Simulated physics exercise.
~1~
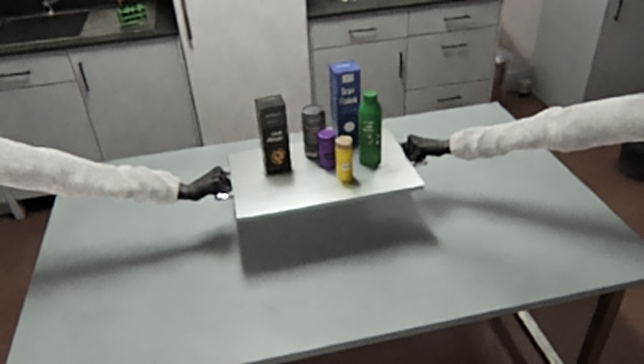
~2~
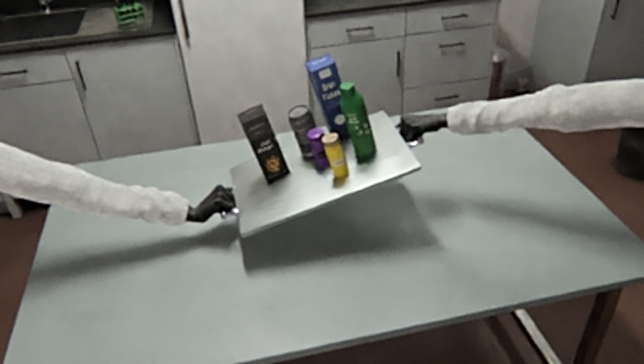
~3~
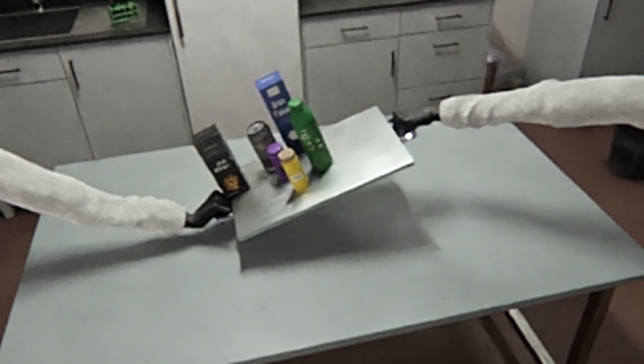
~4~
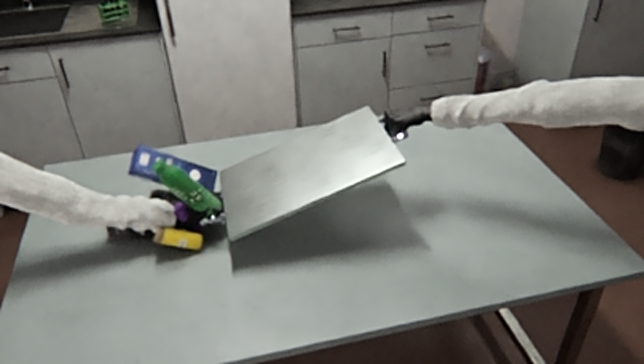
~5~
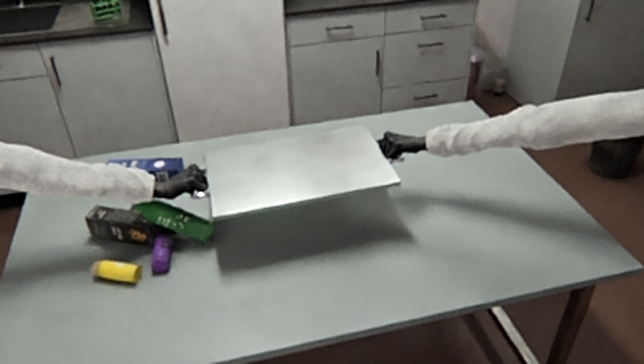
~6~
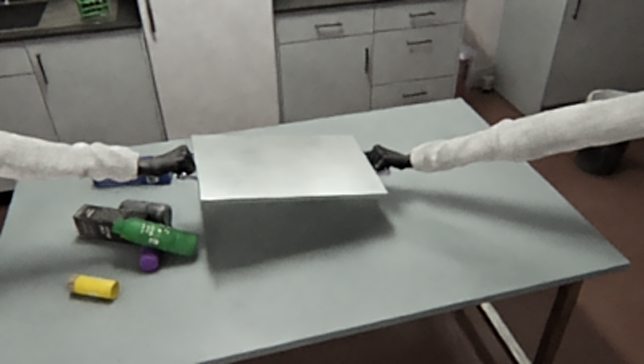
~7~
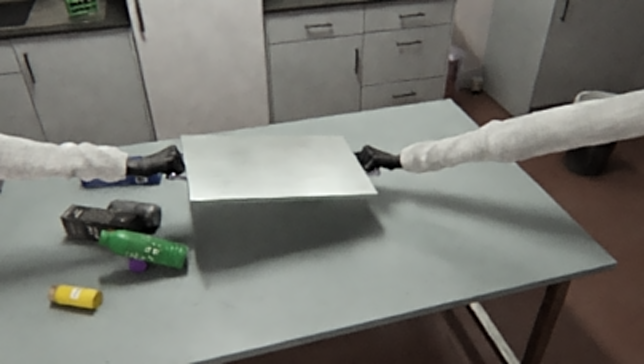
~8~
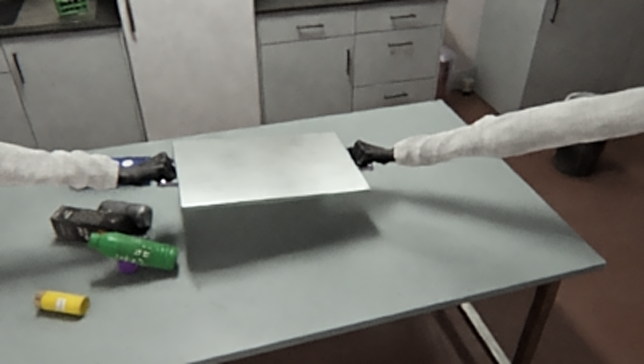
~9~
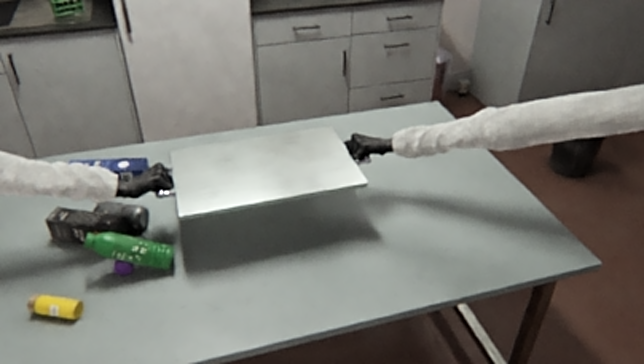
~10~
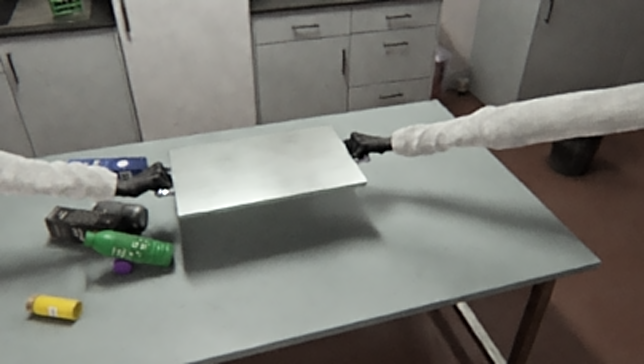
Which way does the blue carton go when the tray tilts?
The blue carton goes to the left, sliding off the lowered side of the tray and ending on its side on the table.
